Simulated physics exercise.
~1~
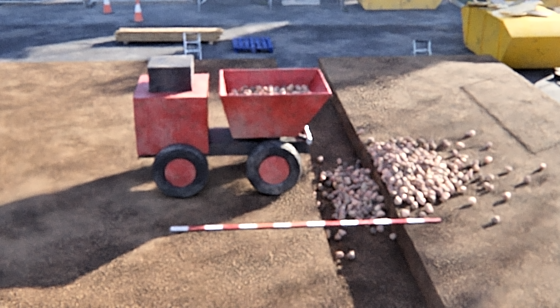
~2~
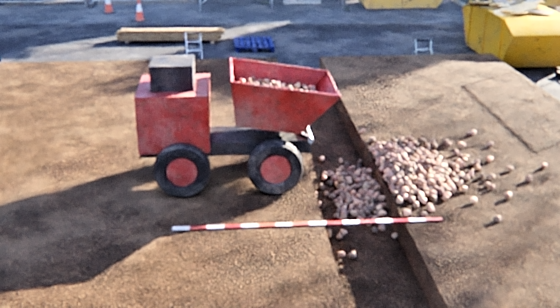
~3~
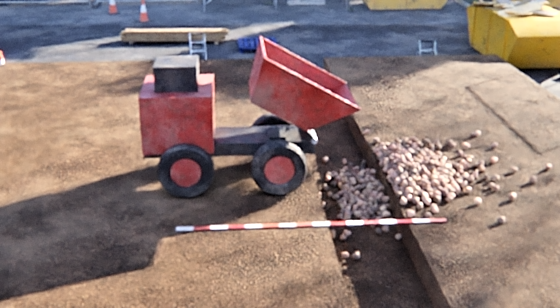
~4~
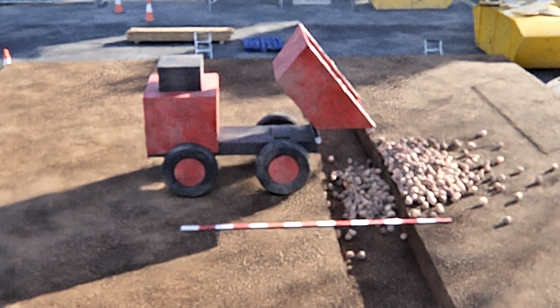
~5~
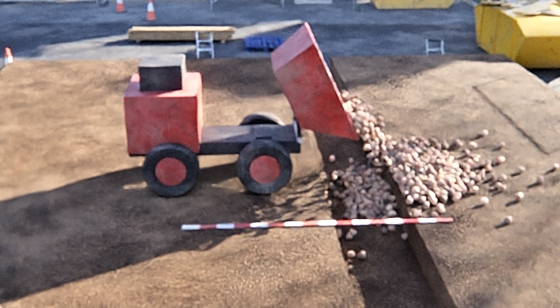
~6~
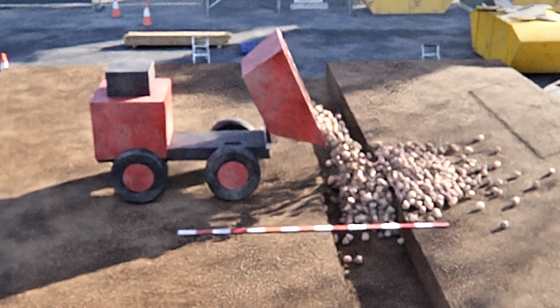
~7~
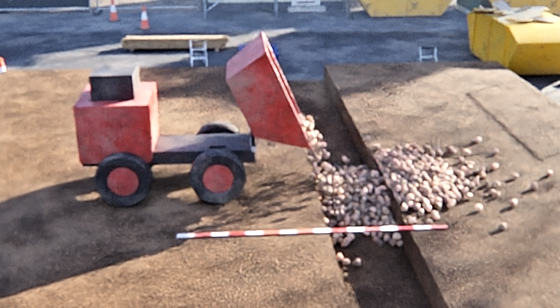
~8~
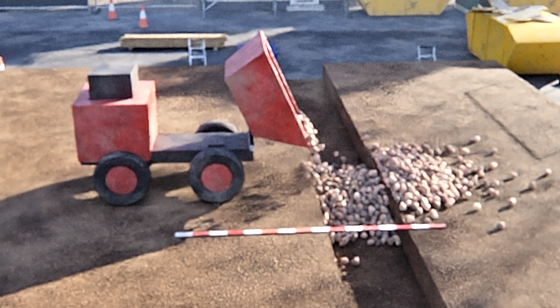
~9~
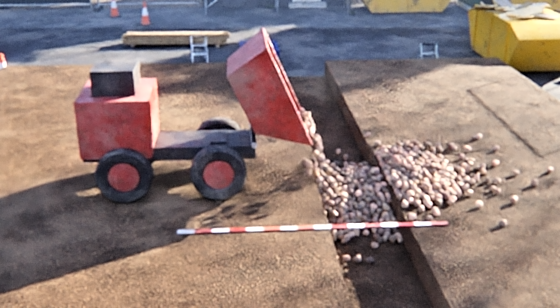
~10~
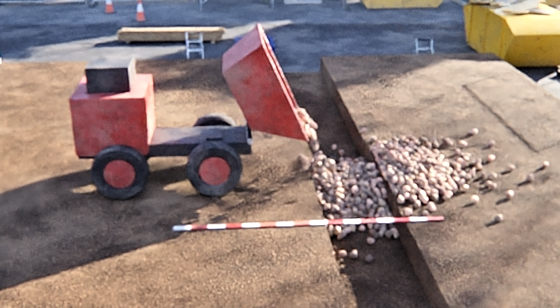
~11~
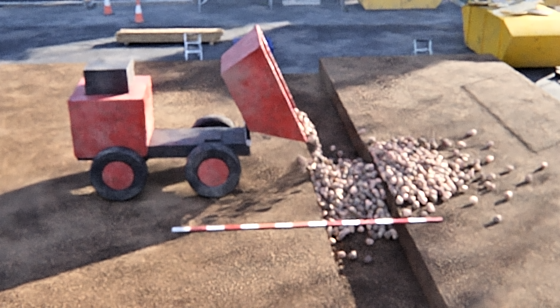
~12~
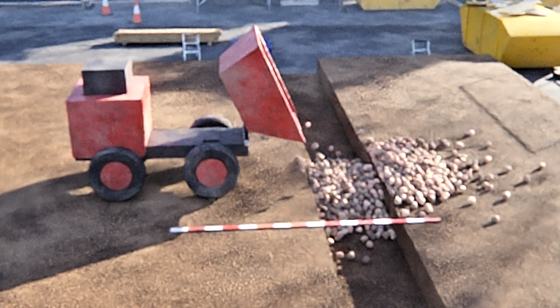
On brown ground beside a paved yard, a red dumper tips its skip, backs left and empties pale stones into the trench.
